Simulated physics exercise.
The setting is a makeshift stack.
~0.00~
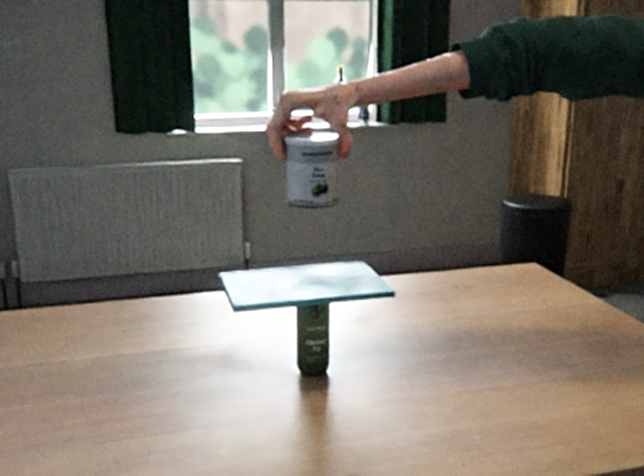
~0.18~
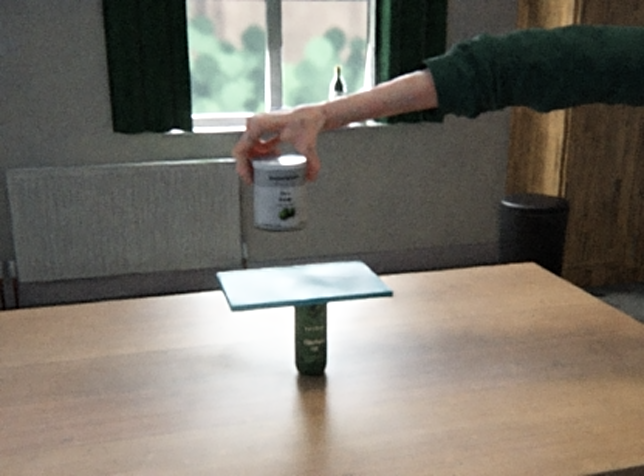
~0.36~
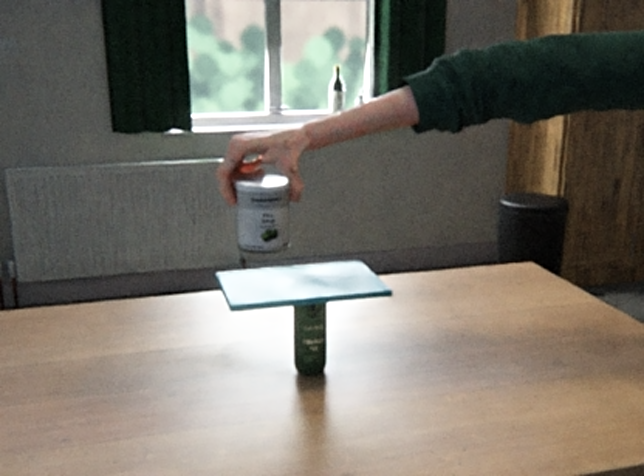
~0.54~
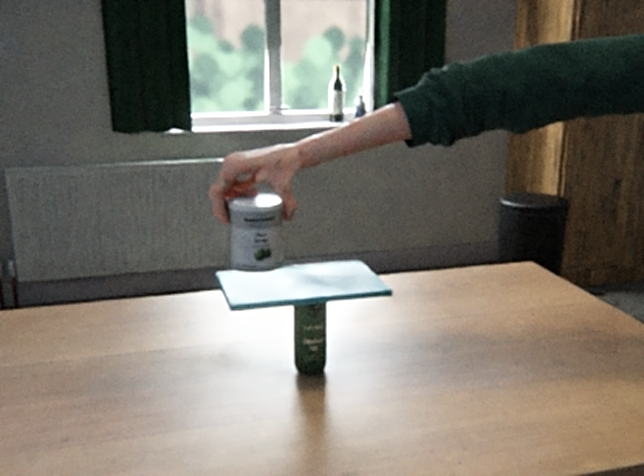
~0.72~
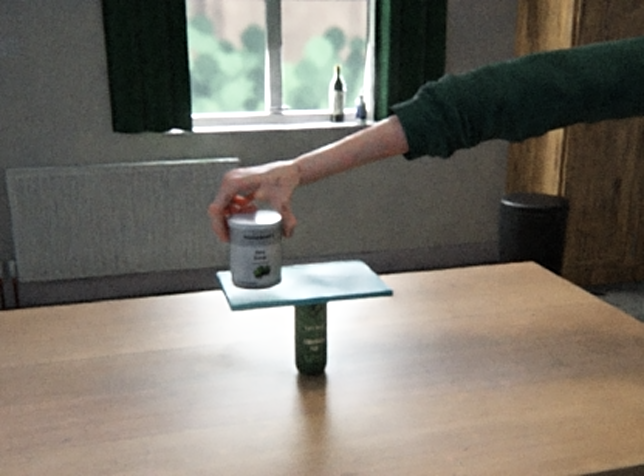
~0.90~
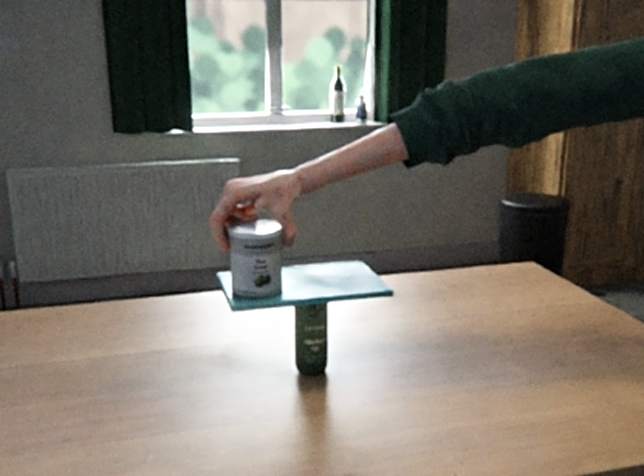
In this clip, a hand in a green sleeve moves a white tin left and down above a glass-like panel balanced on a green can, then sets it on the panel's left side, still gripping it.
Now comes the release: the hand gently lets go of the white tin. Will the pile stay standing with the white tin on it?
The stack does not carry the load.
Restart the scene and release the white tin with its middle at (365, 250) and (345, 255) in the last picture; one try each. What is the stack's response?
The stack topples over with the first try and topples over with the second.
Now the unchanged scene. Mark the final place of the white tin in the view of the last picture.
Close to pixel (203, 375).
Around 1.20 s, white tin now fallen; turquoise lid rocked 62° from its first pose.
Around 1.40 s, turquoise lid now fallen.
Around 1.60 s, things are still on the move.
Finally (2.0 s), fallen, white tin and turquoise lid; green can still in place. Final places as the last picture's camera would see them, white tin near (203, 375). The stack comes apart.
